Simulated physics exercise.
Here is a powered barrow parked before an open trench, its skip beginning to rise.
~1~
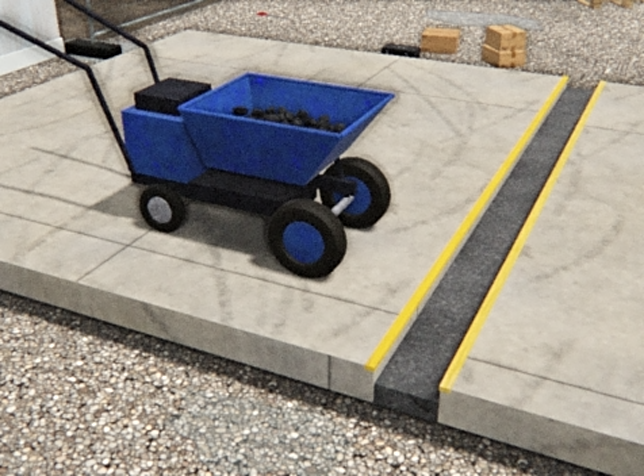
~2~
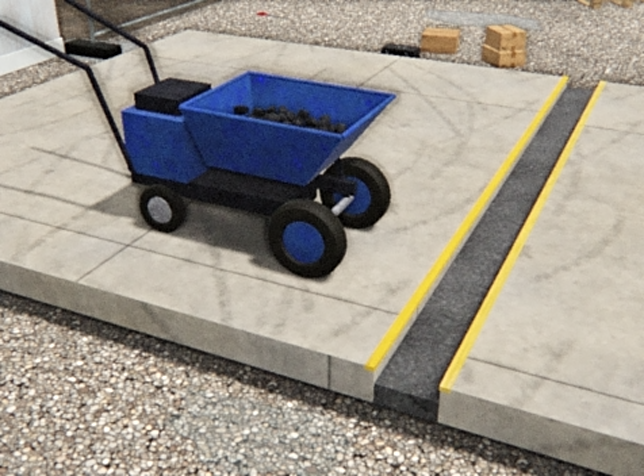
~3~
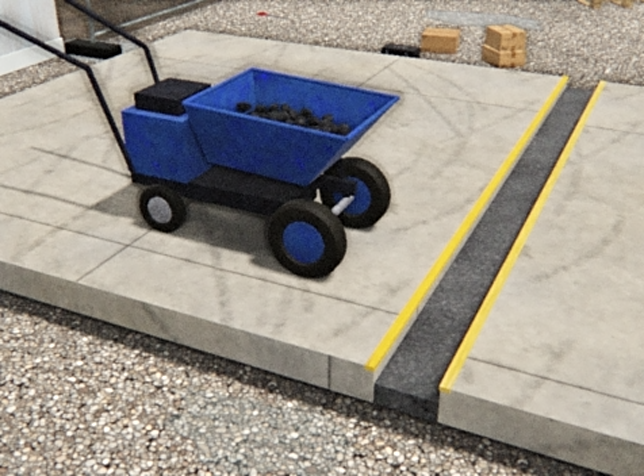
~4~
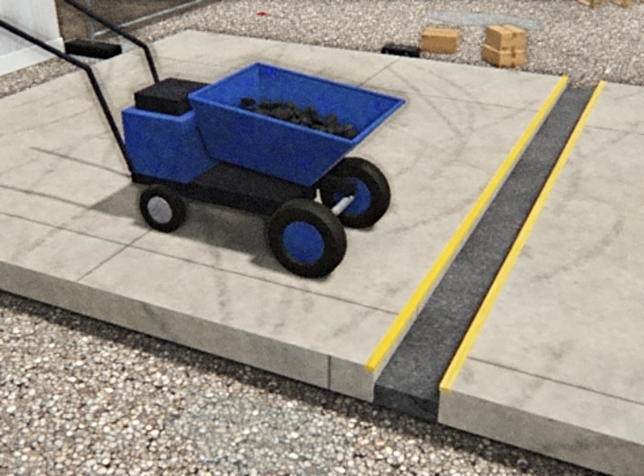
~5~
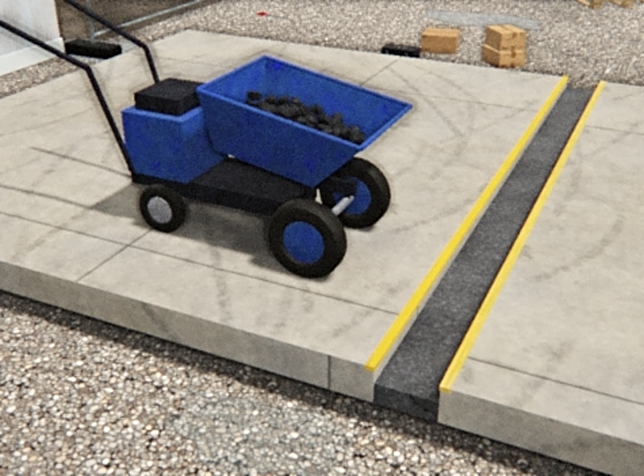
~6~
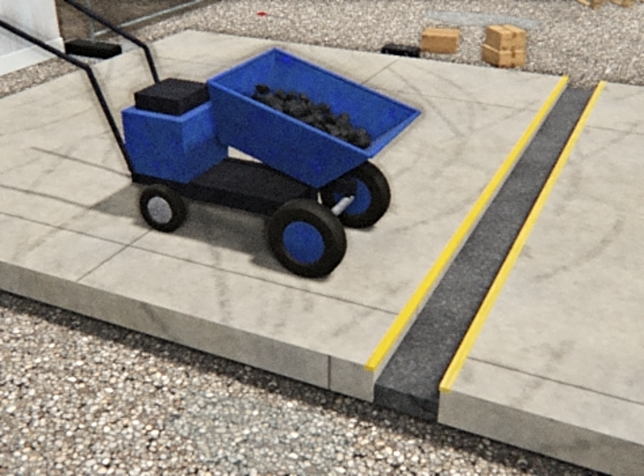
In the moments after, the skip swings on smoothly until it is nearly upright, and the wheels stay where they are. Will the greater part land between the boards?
In the trench: The larger part.
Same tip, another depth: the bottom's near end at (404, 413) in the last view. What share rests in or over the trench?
Close to 100 per cent.
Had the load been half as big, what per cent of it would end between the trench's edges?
Roughly 100 in a hundred.
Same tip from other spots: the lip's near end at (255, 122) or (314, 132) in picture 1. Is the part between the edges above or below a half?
At the first place not half, at the second most of it.
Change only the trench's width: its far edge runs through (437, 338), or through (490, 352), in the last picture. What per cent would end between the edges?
In turn 40 and 100 in a hundred.
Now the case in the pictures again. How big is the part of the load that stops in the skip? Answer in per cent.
Some 10 per cent.
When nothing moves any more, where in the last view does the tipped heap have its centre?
Roughly at (467, 281).
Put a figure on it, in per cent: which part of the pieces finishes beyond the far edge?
Close to 10 per cent.
Just after the last frame, skip tipped steeply; every one in the skip.
A moment on, skip tipped right over; the larger part in the skip; about a tenth in or heaped over the trench; just a few beyond it; just a few falling.
Further on, skip tipped right over; about a tenth in the skip; the larger part in or heaped over the trench; about a tenth beyond it.
When it is over, skip tipped right over; about a tenth in the skip; just a few short of the trench; the larger part in or heaped over the trench; about a tenth beyond it.
